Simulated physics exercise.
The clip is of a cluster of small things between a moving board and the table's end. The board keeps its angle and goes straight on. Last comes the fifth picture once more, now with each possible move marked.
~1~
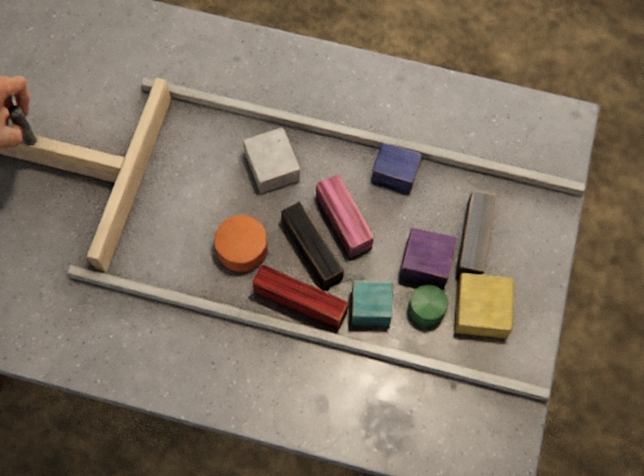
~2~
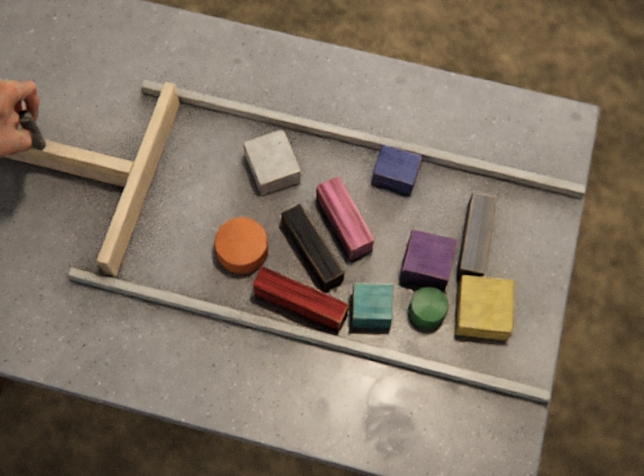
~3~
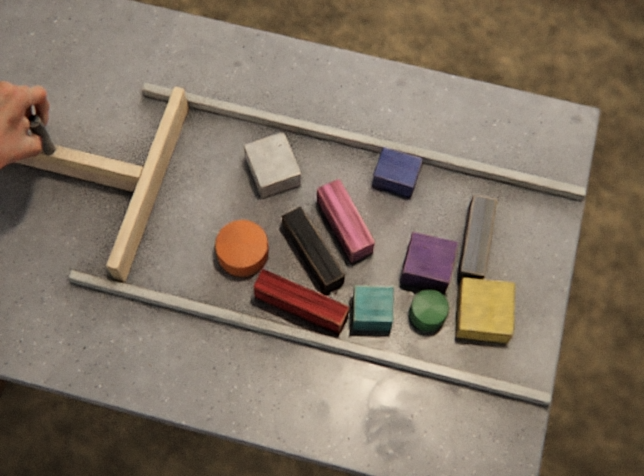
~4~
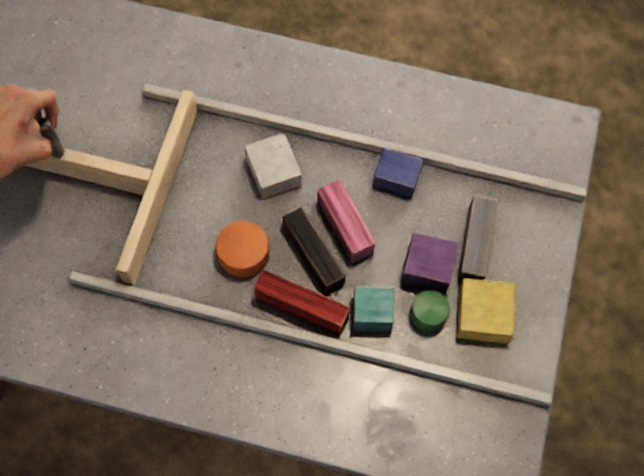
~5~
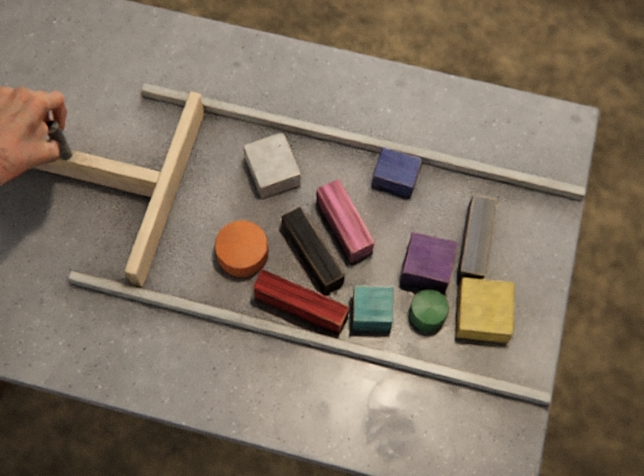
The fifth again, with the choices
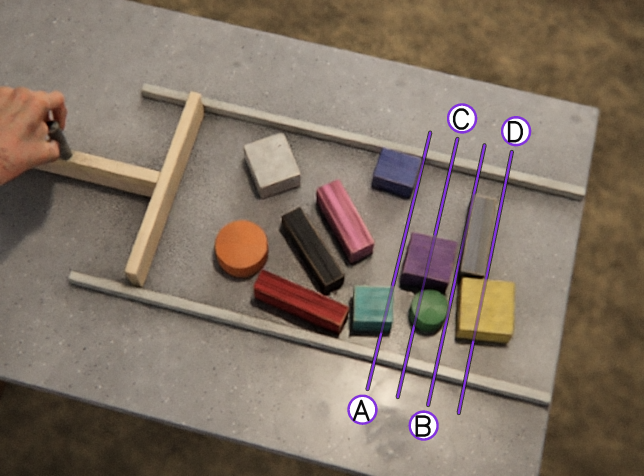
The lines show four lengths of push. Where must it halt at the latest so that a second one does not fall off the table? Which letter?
Up to line C.
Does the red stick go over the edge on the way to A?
No.
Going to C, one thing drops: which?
It is the yellow block.
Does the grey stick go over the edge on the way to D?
Yes.
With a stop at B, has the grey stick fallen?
Yes.
On the copy, A at (401, 253); B at (458, 268); C at (429, 261); D at (487, 275).
On C. First, board (258, 202); white block (306, 181); orange tin (279, 257).
Then, board (354, 225); yellow block (518, 314); grey stick (496, 236).
Finally, board (429, 244); yellow block over the edge; green tin (552, 321); one fallen.
By contrast, A is within the limit but short; B drops three; D drops five.
